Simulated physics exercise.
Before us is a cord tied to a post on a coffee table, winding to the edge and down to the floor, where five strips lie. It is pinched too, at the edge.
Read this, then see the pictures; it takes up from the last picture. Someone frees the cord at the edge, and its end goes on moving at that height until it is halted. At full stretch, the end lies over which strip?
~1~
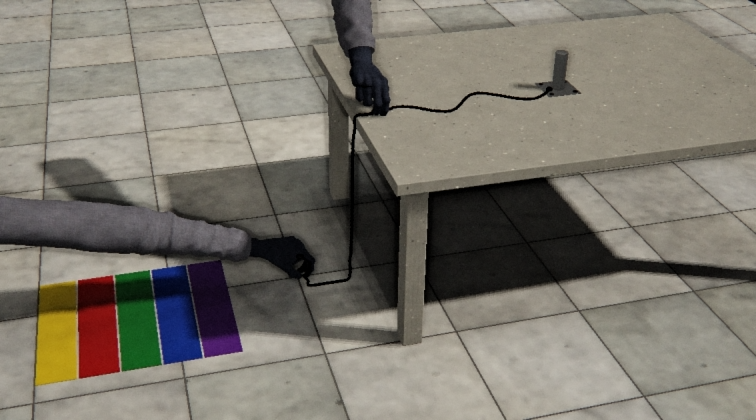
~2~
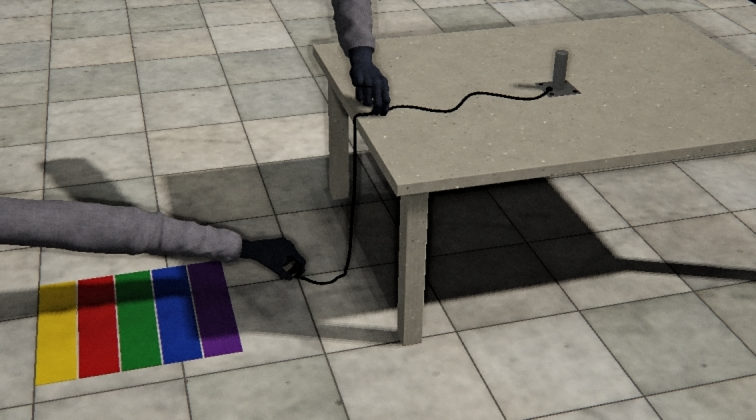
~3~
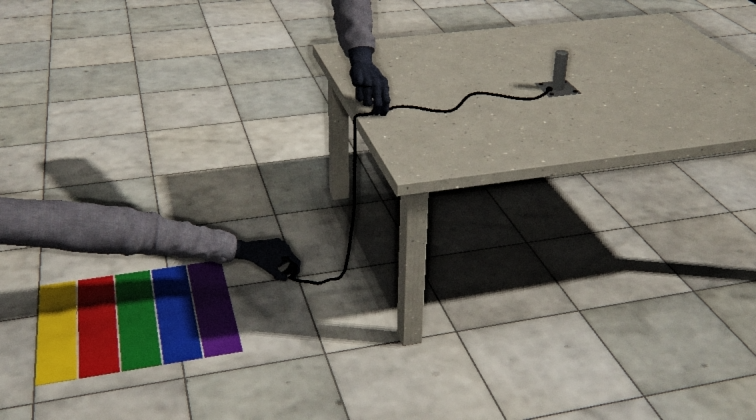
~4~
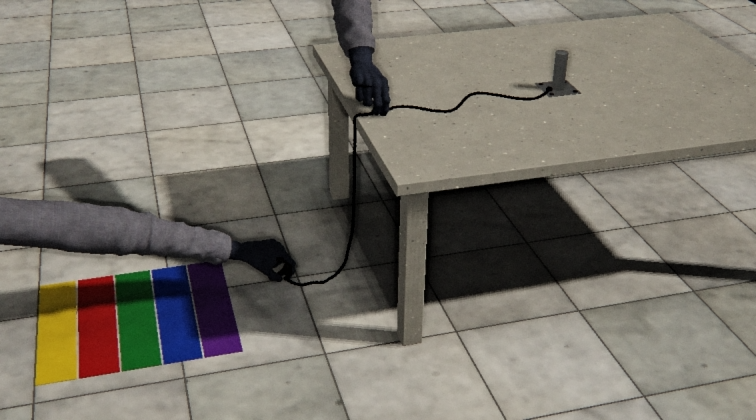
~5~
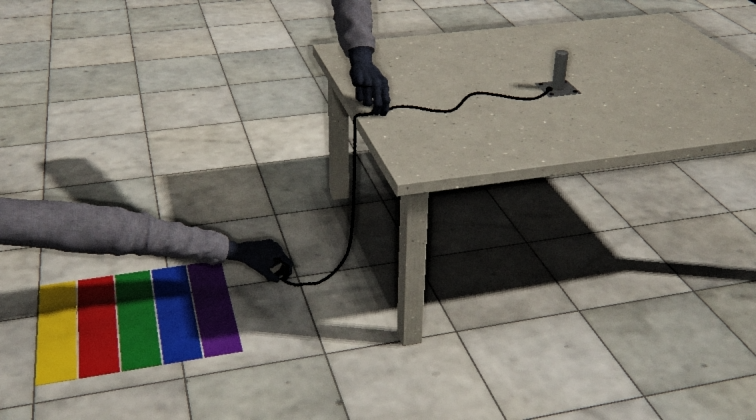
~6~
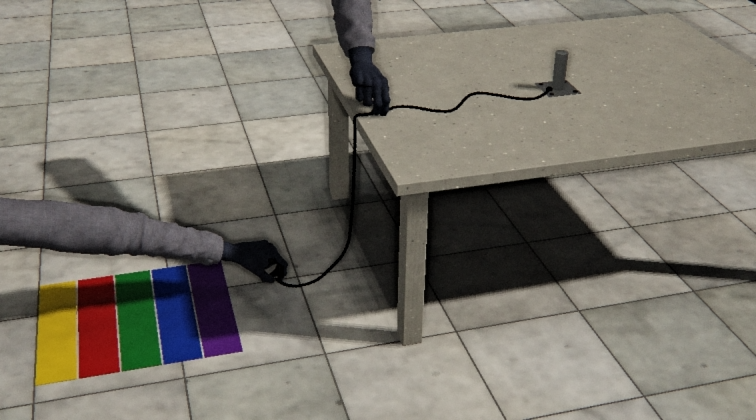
Over the green strip.
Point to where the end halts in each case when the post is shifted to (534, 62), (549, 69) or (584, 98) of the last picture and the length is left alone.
Roughly (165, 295), (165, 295) and (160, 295), try by try.
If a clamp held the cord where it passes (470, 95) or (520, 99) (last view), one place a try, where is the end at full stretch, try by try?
(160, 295); (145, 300).
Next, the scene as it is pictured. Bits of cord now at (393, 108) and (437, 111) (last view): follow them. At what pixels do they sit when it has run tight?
They go to (362, 115) and to (406, 109).
Early on, end near (215, 288); over purple.
Midway, end near (166, 295); over blue.
At the end of the slack, end near (138, 300); over green. It gets as far as the green strip.
